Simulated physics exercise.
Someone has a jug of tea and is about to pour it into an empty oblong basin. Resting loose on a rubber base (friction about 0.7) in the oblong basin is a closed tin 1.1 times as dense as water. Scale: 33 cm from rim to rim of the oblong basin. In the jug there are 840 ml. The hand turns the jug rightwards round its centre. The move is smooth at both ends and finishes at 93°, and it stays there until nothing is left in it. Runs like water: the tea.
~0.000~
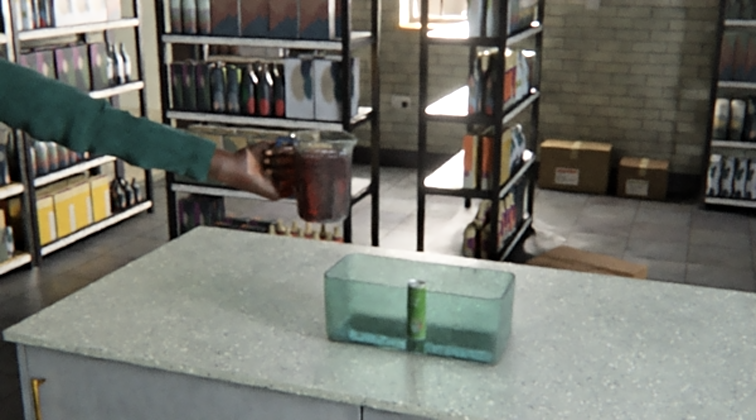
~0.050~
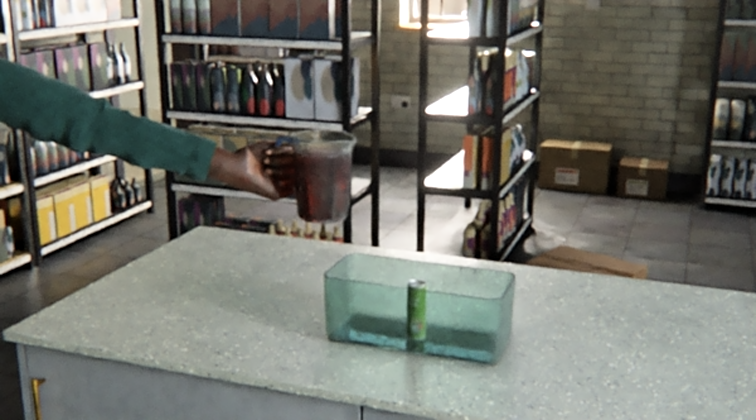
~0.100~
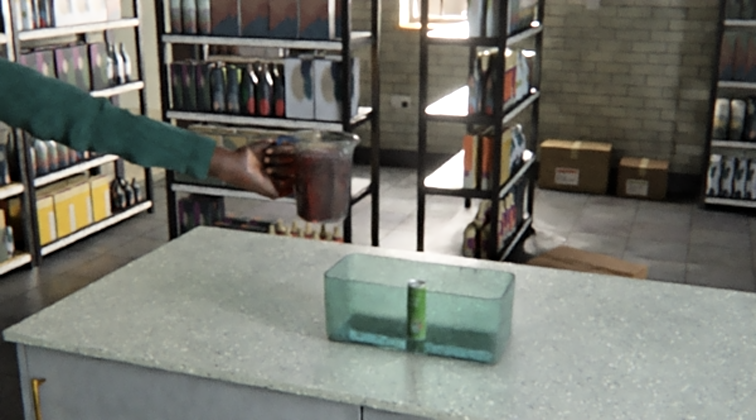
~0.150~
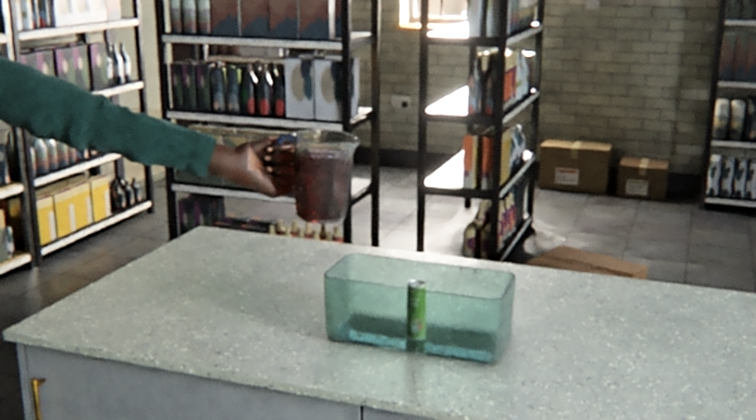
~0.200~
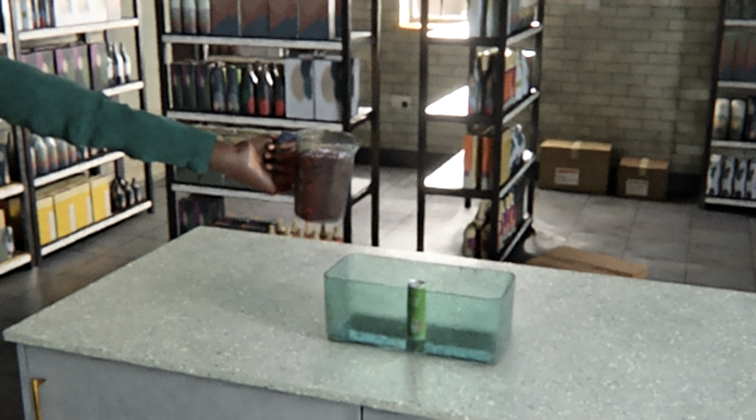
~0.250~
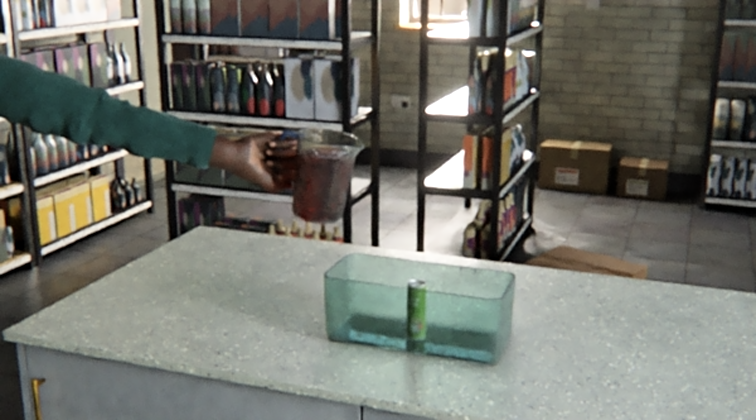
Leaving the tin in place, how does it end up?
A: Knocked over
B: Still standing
A, knocked over.
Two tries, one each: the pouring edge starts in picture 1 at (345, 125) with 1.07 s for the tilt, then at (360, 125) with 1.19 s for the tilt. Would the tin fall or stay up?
In the first try it comes down; in the second it remains standing.
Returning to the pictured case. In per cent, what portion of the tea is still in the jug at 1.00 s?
About 56 % is still there.
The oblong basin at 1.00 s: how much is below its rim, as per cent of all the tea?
Some 24 percent of the total.
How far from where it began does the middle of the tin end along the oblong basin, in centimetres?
It finishes around 8.0 cm from where it began.
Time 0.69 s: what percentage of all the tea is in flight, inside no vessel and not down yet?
Some 6 per cent, I reckon.
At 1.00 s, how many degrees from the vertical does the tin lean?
It leans about 0° from upright.
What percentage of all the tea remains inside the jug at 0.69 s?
Still held: Roughly 94 % of the total.
Then, 0.69 s in, the tilt is 57° and 94 per cent is still to pour; the tin stands where it began.
Then, 1.00 s in, the tilt is 87° and 57 per cent is still to pour; the tin stands where it began.
Then, 1.34 s in, the tilt is 93° and 16 per cent is still to pour; the tin leans 32°.
Then, 1.70 s in, the tilt is 93° and 4 per cent is still to pour; the tin lies on its side.
Finally, the tin lies on its side.
